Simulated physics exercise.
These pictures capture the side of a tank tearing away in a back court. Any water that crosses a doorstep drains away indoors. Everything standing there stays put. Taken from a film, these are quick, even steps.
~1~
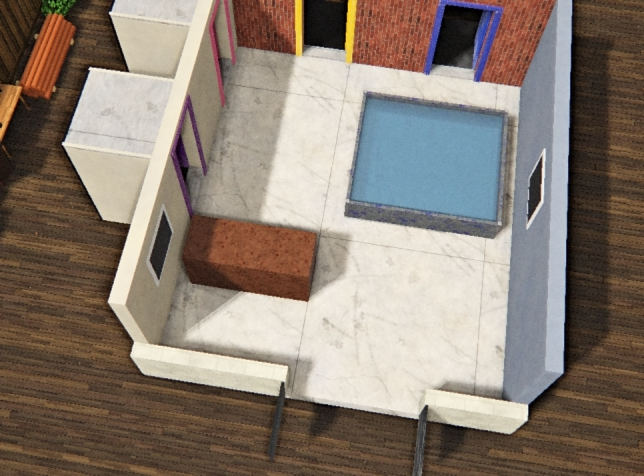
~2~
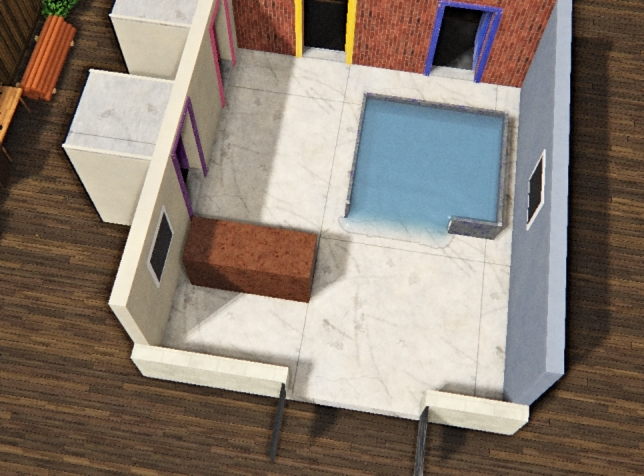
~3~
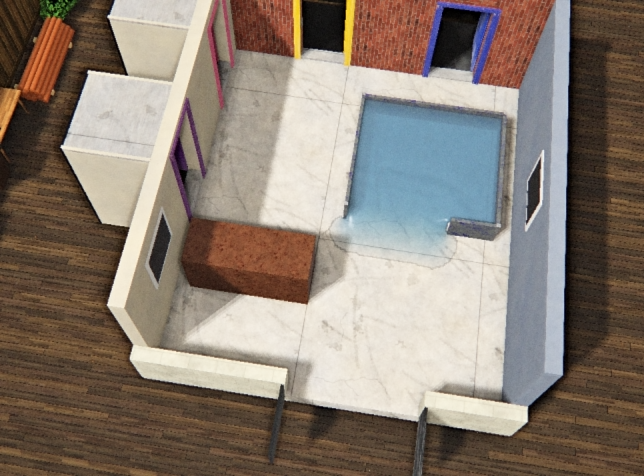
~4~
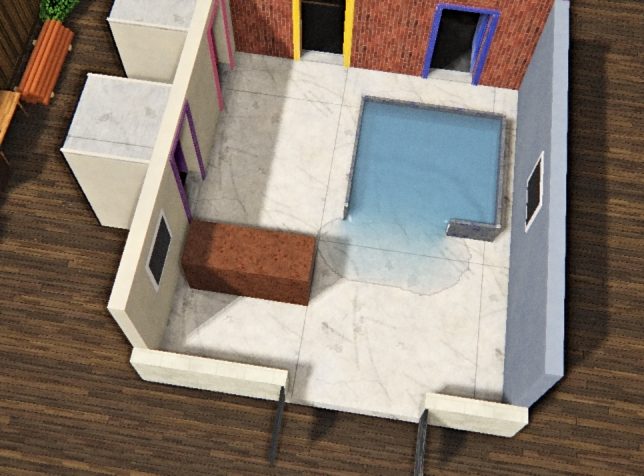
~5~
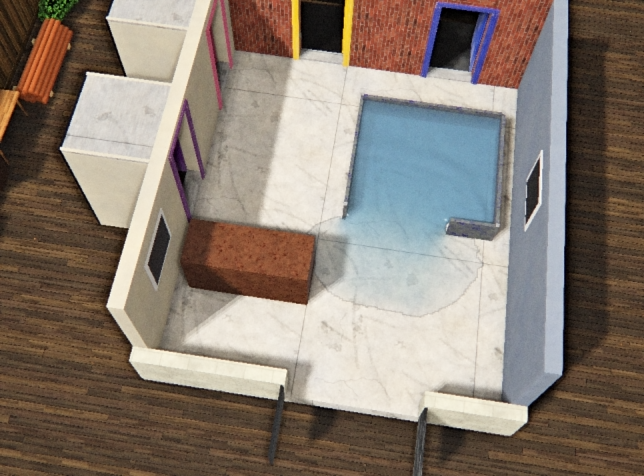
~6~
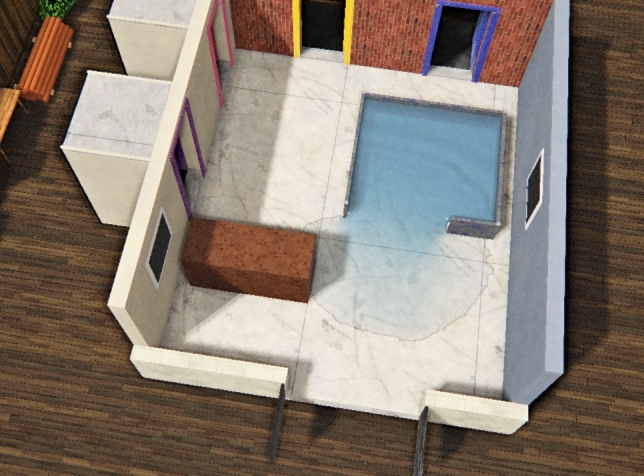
Blue water pouring from a square tank as its front side gives way, spreading in a rounded sheet across a pale courtyard floor.
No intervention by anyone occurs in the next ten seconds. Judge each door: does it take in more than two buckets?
At the end, most likely the blue door gets two buckets or less; most likely the pink door gets two buckets or less; most likely the purple door gets two buckets or less; most likely the yellow door gets two buckets or less.
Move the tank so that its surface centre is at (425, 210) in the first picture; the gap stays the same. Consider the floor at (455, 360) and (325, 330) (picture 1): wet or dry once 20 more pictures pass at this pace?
Point 1: Soaked through; point 2: Soaked through.
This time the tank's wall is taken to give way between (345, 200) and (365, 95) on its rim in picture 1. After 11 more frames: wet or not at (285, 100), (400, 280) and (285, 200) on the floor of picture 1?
Submerged, untouched, submerged.
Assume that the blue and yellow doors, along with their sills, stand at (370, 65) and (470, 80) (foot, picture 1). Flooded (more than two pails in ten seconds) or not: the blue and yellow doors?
Outcome - blue door keeps within bounds, yellow door keeps within bounds.
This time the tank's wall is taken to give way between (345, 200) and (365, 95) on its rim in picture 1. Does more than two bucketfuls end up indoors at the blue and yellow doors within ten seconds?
The blue door ends up above, while the yellow door ends up above.
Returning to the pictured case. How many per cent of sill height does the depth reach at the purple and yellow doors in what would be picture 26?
First 20 percent, then 0 percent.
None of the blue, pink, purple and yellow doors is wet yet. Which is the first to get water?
First in line is the purple one.
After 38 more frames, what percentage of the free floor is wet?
About 65 %.
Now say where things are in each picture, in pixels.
The first picture shows the tank at (429, 158) is whole and still.
In the second picture, water pours out at (399, 219) and has run to (344, 222).
In the third picture, water pours out at (397, 221) and has run to (335, 231).
In the fourth picture, the front is at (327, 256), out from the gap at (397, 223).
In the fifth picture, the front is at (432, 308), out from the gap at (396, 222).
In the sixth picture, water pours out at (397, 220) and has run to (416, 334).
A moment on, water covers 35 % of the floor; the blue door not reached, the pink door not reached, the purple door not reached, the yellow door not reached.
Next, water covers 40 % of the floor; the blue door not reached, the pink door not reached, the purple door not reached, the yellow door not reached.
Then, water covers 45 % of the floor; the blue door not reached, the pink door not reached, the purple door wet at the sill, nothing in, the yellow door not reached.
Later, water covers 65 % of the floor; the blue door not reached, the pink door not reached, the purple door wet at the sill, nothing in, the yellow door not reached.
In the end, water covers 70 % of the floor; the blue door wet at the sill, nothing in, the pink door not reached, the purple door wet at the sill, nothing in, the yellow door wet at the sill, nothing in.
